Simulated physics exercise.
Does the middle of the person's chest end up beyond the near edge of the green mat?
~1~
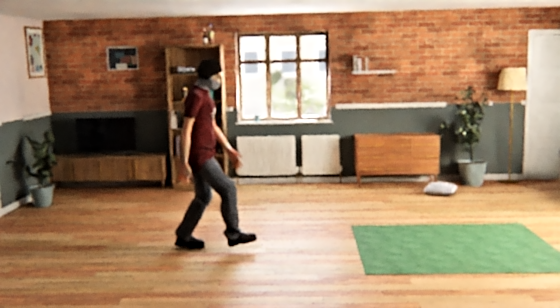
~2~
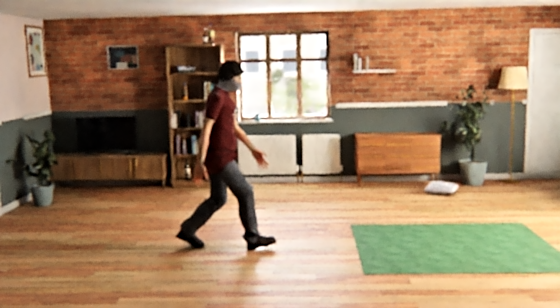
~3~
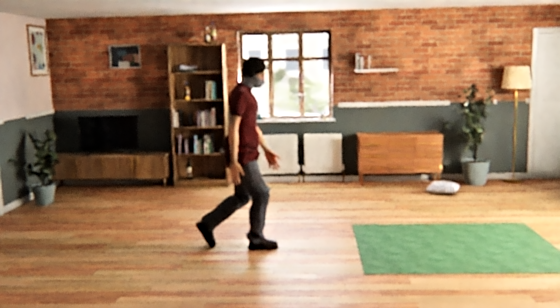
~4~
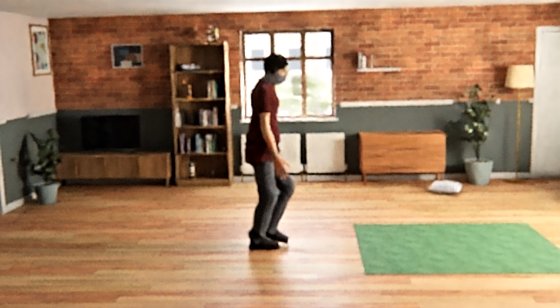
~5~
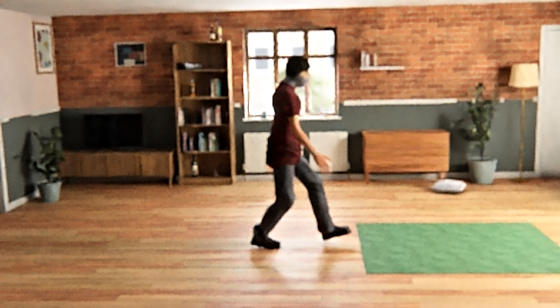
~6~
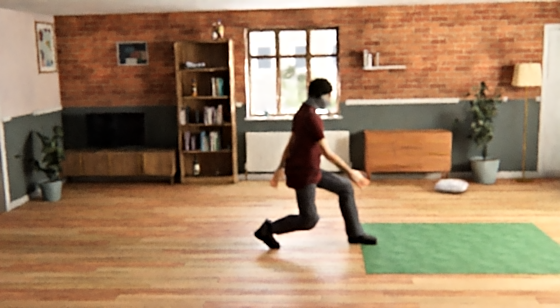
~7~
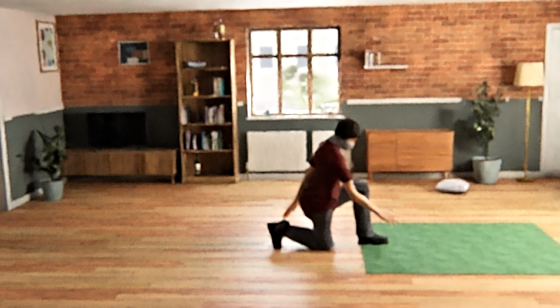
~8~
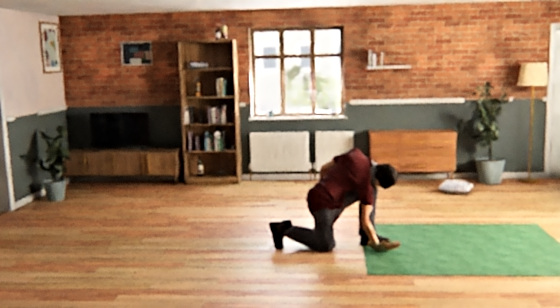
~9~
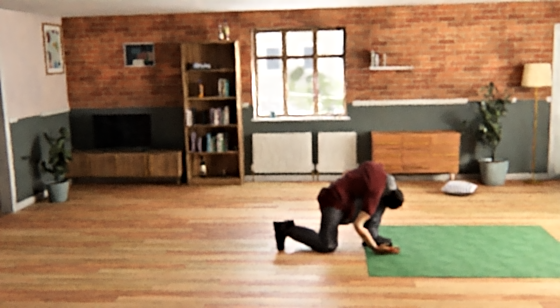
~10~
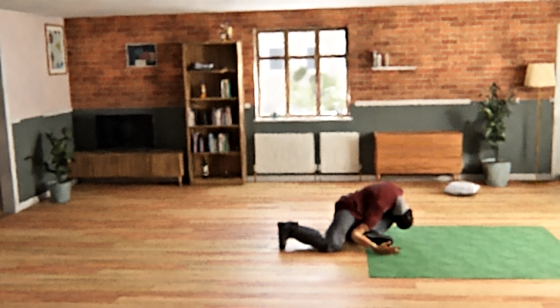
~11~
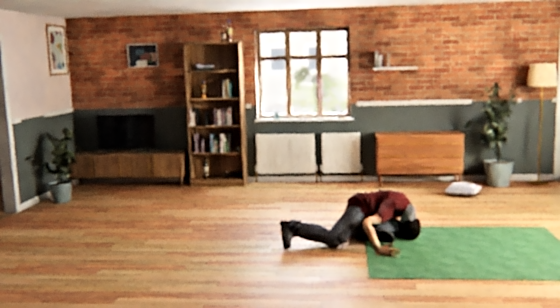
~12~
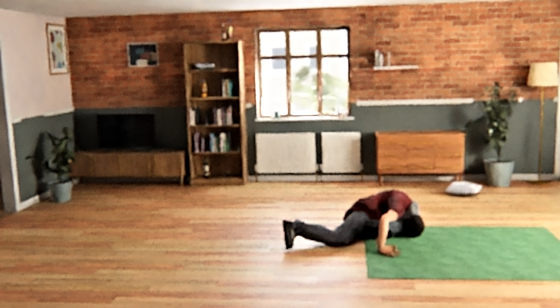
Yes, the person folds forward far enough that the chest crosses the near edge of the green mat, with the head over it too.
Person in dark red shirt walking right across a living room, sinking to one knee and folding forward onto a green mat.
